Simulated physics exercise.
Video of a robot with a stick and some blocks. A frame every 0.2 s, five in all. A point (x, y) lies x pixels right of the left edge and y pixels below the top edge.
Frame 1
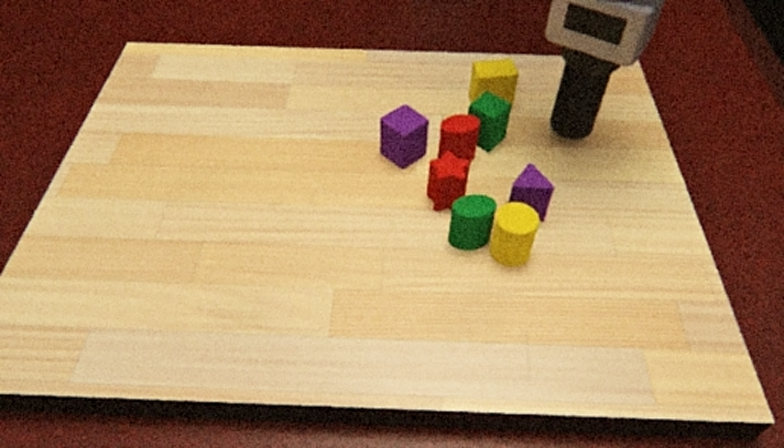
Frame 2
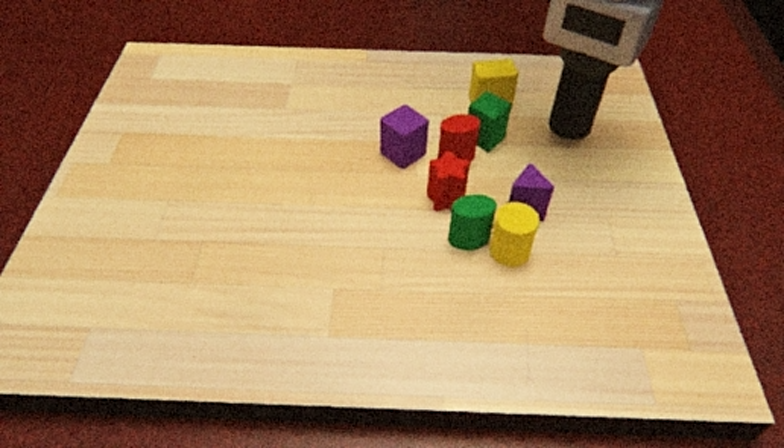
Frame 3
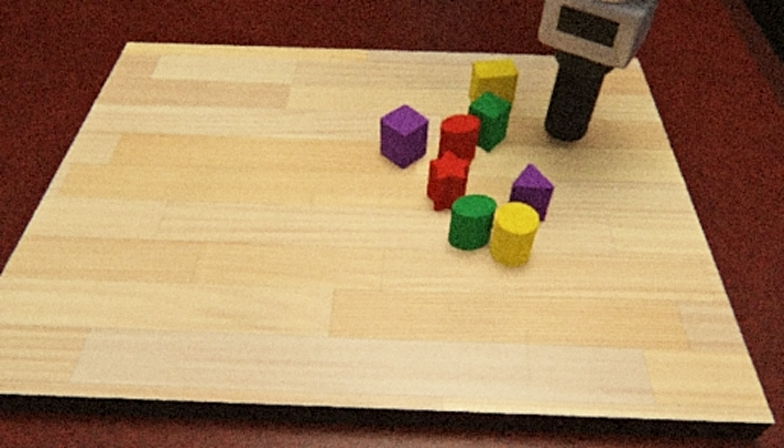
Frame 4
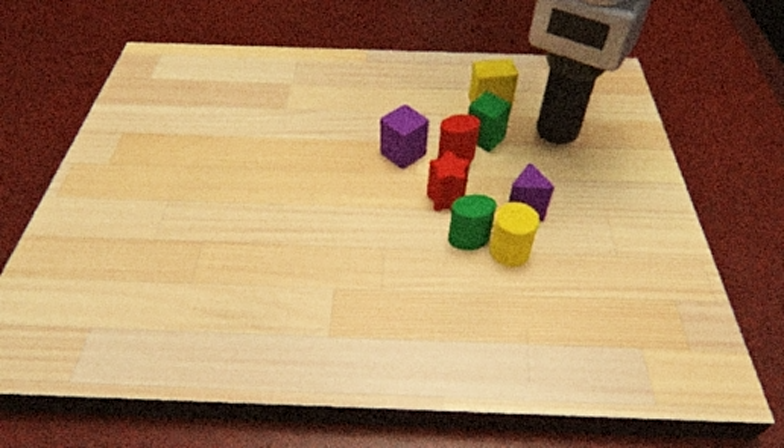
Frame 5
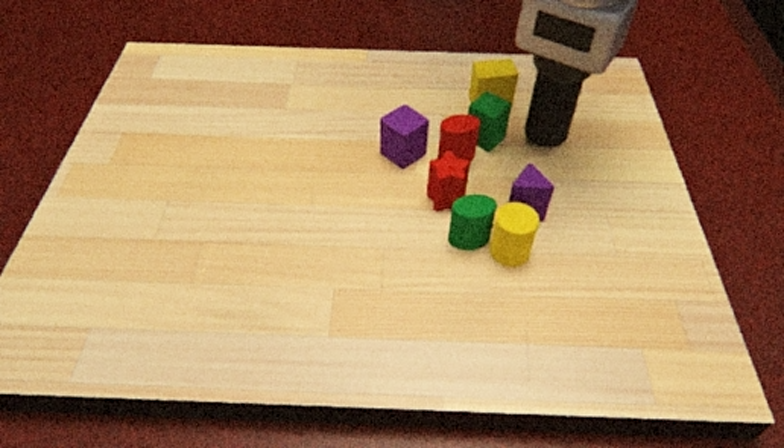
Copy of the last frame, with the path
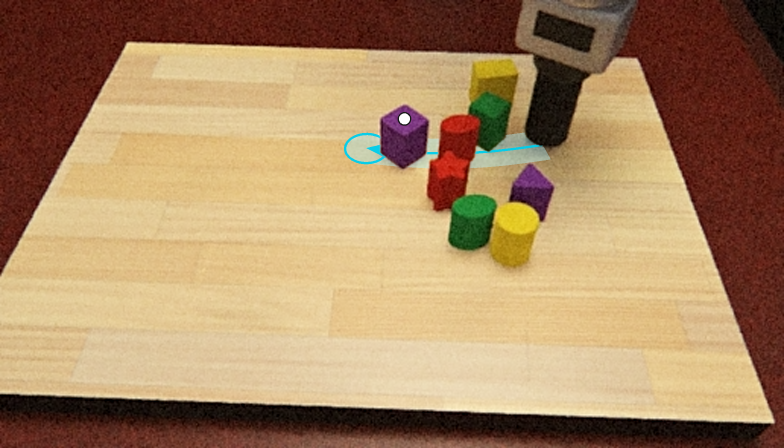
The robot's dark stick moved slowly a short way to the left and slightly toward the viewer, near the green block, while the colourful blocks on the wooden board all stayed still.
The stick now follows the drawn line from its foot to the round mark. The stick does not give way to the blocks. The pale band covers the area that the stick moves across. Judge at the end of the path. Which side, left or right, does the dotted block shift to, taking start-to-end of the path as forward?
It's set to shift right.
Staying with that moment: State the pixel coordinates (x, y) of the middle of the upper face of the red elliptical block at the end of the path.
It will likely be found at (397, 142).
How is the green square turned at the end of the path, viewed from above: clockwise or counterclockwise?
Rotates clockwise.
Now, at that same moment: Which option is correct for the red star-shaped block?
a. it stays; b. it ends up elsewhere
Answer: A.
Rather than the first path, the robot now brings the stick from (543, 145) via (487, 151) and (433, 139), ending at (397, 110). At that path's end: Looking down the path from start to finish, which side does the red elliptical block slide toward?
My prediction: Leftwards.
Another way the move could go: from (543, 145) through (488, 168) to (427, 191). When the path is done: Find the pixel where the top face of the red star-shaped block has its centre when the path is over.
I predict (421, 185).
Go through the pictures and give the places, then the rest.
In the first picture, stick's lower end at (571, 126); purple square at (404, 119); red star-shaped block at (450, 165); red elliptical block at (461, 123); green square at (491, 104).
In the second picture, stick at (570, 126); blocks still.
In the third picture, stick at (565, 128); blocks still.
In the fourth picture, stick at (557, 130); blocks still.
In the fifth picture, stick at (546, 133); purple square at (404, 119); red star-shaped block at (450, 165); red elliptical block at (461, 123); green square at (491, 104).
Drawn move, from (543, 145) through (486, 152) and (426, 153) to (367, 148); the dot is on the purple square.
On the path given first. One third of the way, stick at (487, 140); red elliptical block at (450, 124); green square at (462, 99), turned 20° clockwise.
Two thirds of the way, stick at (426, 141); purple square at (381, 116); red elliptical block at (408, 141), turned 95° anticlockwise; green square at (450, 94), turned 45° clockwise.
At the end, stick at (366, 137); purple square at (326, 106), turned 45° clockwise; red star-shaped block still; red elliptical block at (397, 142), turned 140° anticlockwise; green square at (450, 94), turned 45° clockwise.
